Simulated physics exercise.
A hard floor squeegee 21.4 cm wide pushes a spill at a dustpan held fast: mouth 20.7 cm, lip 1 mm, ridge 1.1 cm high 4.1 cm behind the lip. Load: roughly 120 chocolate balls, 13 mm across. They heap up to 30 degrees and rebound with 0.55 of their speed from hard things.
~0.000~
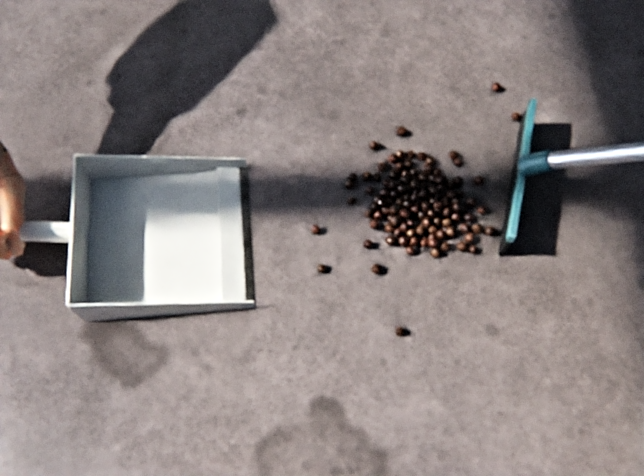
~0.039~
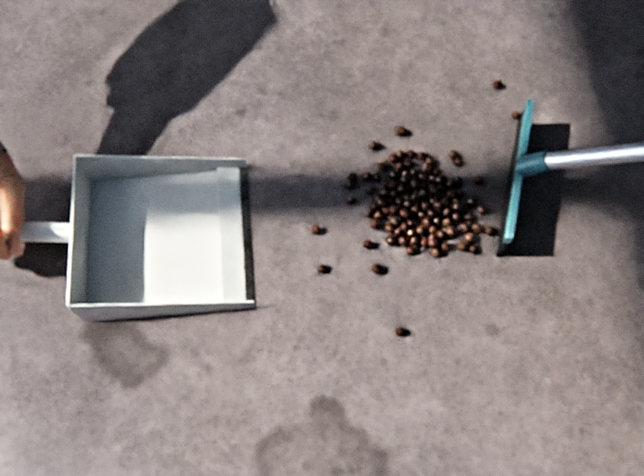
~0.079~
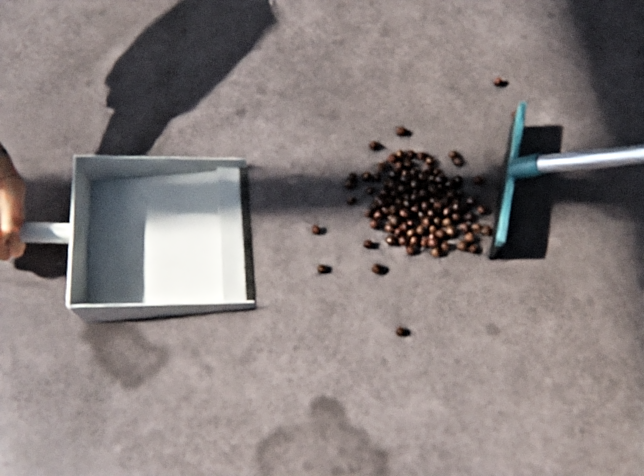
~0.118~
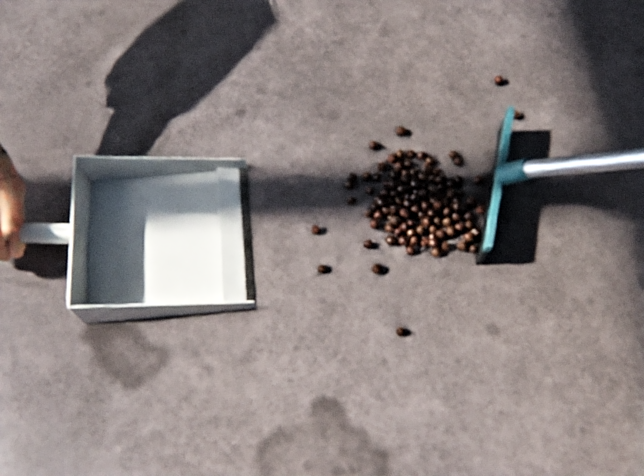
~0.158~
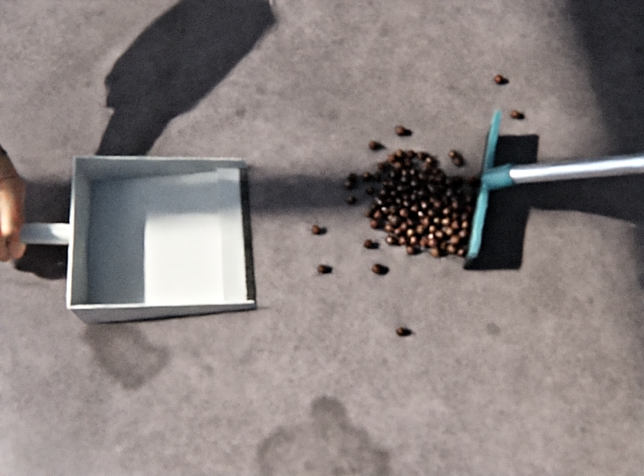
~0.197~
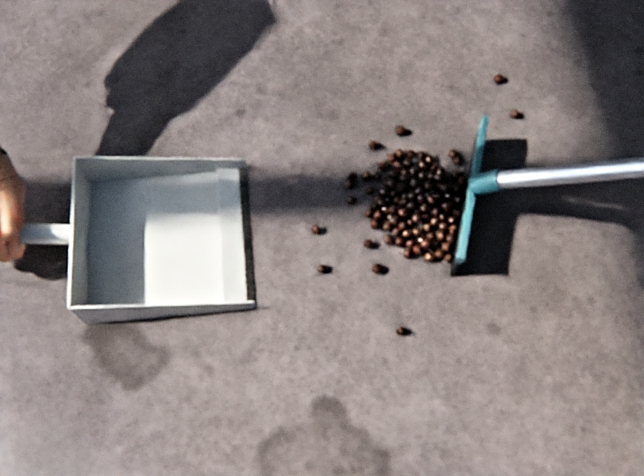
Teal squeegee sliding left into a pile of dark brown balls and bunching them together, while a hand holds a dustpan still.
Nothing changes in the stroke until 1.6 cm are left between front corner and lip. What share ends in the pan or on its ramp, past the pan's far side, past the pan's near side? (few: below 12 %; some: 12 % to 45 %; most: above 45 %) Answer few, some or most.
Pan few, far side some, near side few.
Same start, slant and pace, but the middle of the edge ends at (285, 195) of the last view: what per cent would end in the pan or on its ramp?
About 15 per cent.
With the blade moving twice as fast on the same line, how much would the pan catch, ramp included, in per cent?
It would be near 25 per cent.
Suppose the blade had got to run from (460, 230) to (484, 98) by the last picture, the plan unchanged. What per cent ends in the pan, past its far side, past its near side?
Pan 15, far 40, near 0.
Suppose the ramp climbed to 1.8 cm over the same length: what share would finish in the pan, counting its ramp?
In that case some 5 per cent.
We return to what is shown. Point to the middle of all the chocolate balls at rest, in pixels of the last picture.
At about (283, 197).
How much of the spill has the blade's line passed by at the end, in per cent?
Roughly 35 per cent.
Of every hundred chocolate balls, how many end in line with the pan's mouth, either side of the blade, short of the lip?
Some 60 per cent.
After 0.45 s, middle of the blade 18 cm from the lip; 0 % over the lip, far side 15 %, near side 0 %.
After 0.62 s, middle of the blade 9 cm from the lip; 0 % over the lip, far side 20 %, near side 5 %.
After 0.91 s, middle of the blade 5 cm from the lip; 10 % over the lip, far side 25 %, near side 5 %.
By 1.4 s all is still; pan 5 %, far side 25 %, near side 5 %, in front of the lip or behind the blade 60 %.
